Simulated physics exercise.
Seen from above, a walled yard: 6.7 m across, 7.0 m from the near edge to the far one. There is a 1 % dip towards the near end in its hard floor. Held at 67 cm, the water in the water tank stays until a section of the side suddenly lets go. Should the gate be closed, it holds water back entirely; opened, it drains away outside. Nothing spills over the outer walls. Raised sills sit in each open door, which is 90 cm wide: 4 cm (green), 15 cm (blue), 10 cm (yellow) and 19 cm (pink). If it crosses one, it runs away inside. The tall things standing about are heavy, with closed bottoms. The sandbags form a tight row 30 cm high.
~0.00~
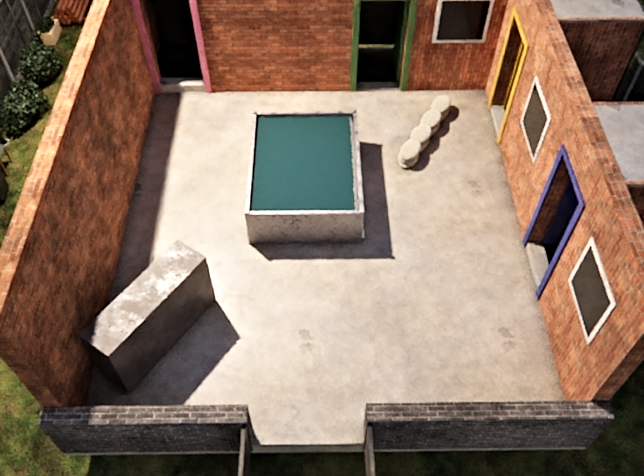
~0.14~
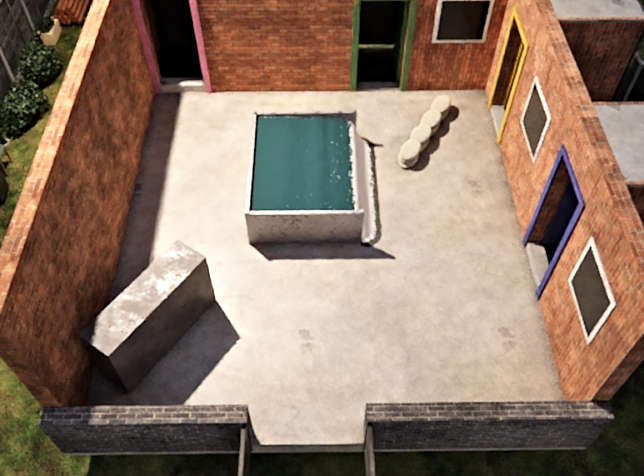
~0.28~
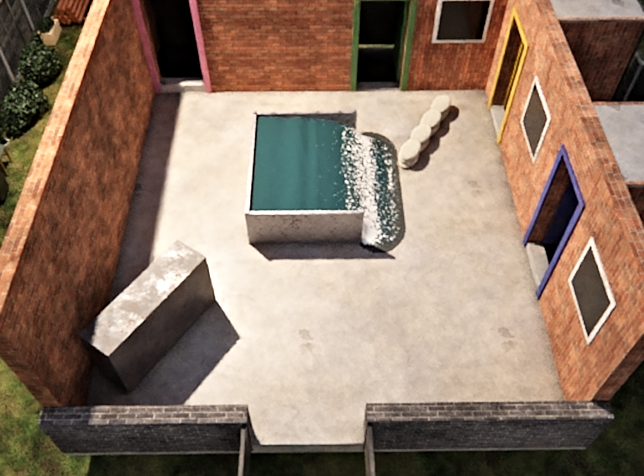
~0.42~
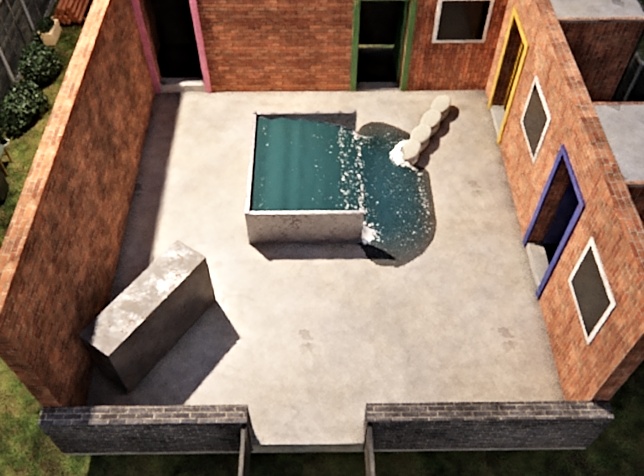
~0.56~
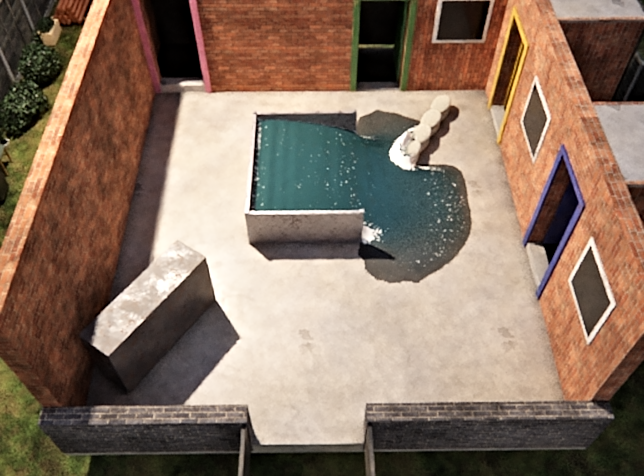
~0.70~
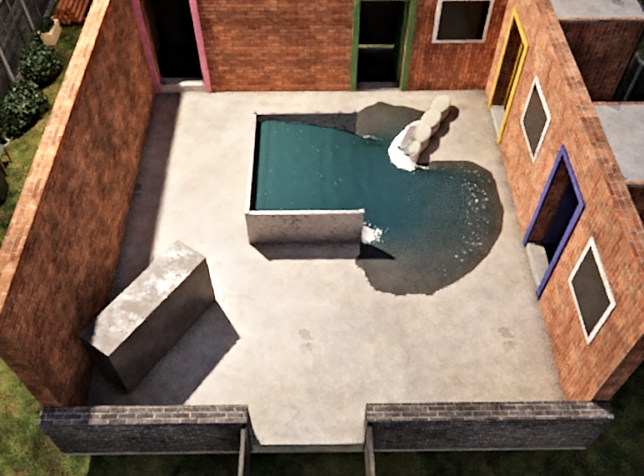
A walled yard with a pale concrete floor and red-brick walls is seen from high above, held in a still view. A raised tank of teal water stands near the middle, with a grey block at lower left, a pale lumpy object at upper right, and pink, green, yellow and blue door surrounds. The tank's right side opens and foaming water pours out, spreading rightward around the lumpy object.
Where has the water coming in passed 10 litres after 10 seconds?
One by one: The green door overtops the limit, the blue door overtops the limit, the yellow door overtops the limit, the pink door remains shy of the limit.
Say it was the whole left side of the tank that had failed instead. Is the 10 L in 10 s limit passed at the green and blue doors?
Log - green: Threshold topped, blue: Threshold not reached.
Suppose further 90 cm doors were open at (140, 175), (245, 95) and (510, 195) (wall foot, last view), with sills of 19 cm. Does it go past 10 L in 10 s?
In sequence the answers are less than that, less than that and more than that.
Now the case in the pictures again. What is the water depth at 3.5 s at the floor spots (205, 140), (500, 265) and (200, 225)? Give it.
Approximately 0, 16 and 0 centimetres, going through them in turn.
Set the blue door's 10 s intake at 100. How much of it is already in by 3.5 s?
By then it's near 95% of the total.
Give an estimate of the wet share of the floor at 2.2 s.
I'd say around 35 %.
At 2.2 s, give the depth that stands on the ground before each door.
Depths in centimetres - green: 16, blue: 27, yellow: 10, pink: 0.
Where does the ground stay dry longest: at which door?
The pink one.
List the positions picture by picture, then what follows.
The water tank at (305, 162) is whole and still, 67 cm deep, in the first frame.
Water pours out at (355, 179) and has run 1.3 m, to a hidden place; typically 9 cm deep outside, 67 cm at the water tank's back, in the second frame.
Water pours out at (355, 181) and has run 1.4 m, to (383, 249); typically 12 cm deep outside, 67 cm at the water tank's back, in the third frame.
The front is at (382, 126), 1.7 m from the gap at (355, 182); 3.2 m2 of floor is under water; 64 cm left at the back of the water tank, in the fourth frame.
The front is at (456, 248), 2.1 m from the gap at (355, 182); 4.9 m2 of floor is under water; 56 cm left at the back of the water tank, in the fifth frame.
Water pours out at (355, 182) and has run 2.5 m, to (498, 214); typically 8 cm deep outside, 57 cm at the water tank's back, in the sixth frame.
After 1.4 s water covers 25 % of the floor and is deepest (44 cm) near (507, 219); green door 6 cm at the sill, 3 L in, blue door 22 cm at the sill, 1 L in, yellow door not reached, pink door not reached.
After 2.2 s water covers 35 % of the floor and is deepest (34 cm) near (507, 219); green door 16 cm at the sill, 52 L in, blue door 27 cm at the sill, 29 L in, yellow door 10 cm at the sill, 0 L in, pink door not reached.
After 3.5 s water covers 45 % of the floor and is deepest (32 cm) near (566, 411); green door 15 cm at the sill, 134 L in, blue door 17 cm at the sill, 66 L in, yellow door 19 cm at the sill, 13 L in, pink door not reached.
After 6.0 s water covers 75 % of the floor and is deepest (18 cm) near (95, 429); green door 6 cm at the sill, 189 L in, blue door 9 cm at the sill, 69 L in, yellow door 9 cm at the sill, 63 L in, pink door 2 cm at the sill, 0 L in.
After 10.0 s water covers 95 % of the floor and is deepest (14 cm) near (121, 428); green door 3 cm at the sill, 191 L in, blue door 7 cm at the sill, 69 L in, yellow door 3 cm at the sill, 64 L in, pink door 5 cm at the sill, 0 L in.
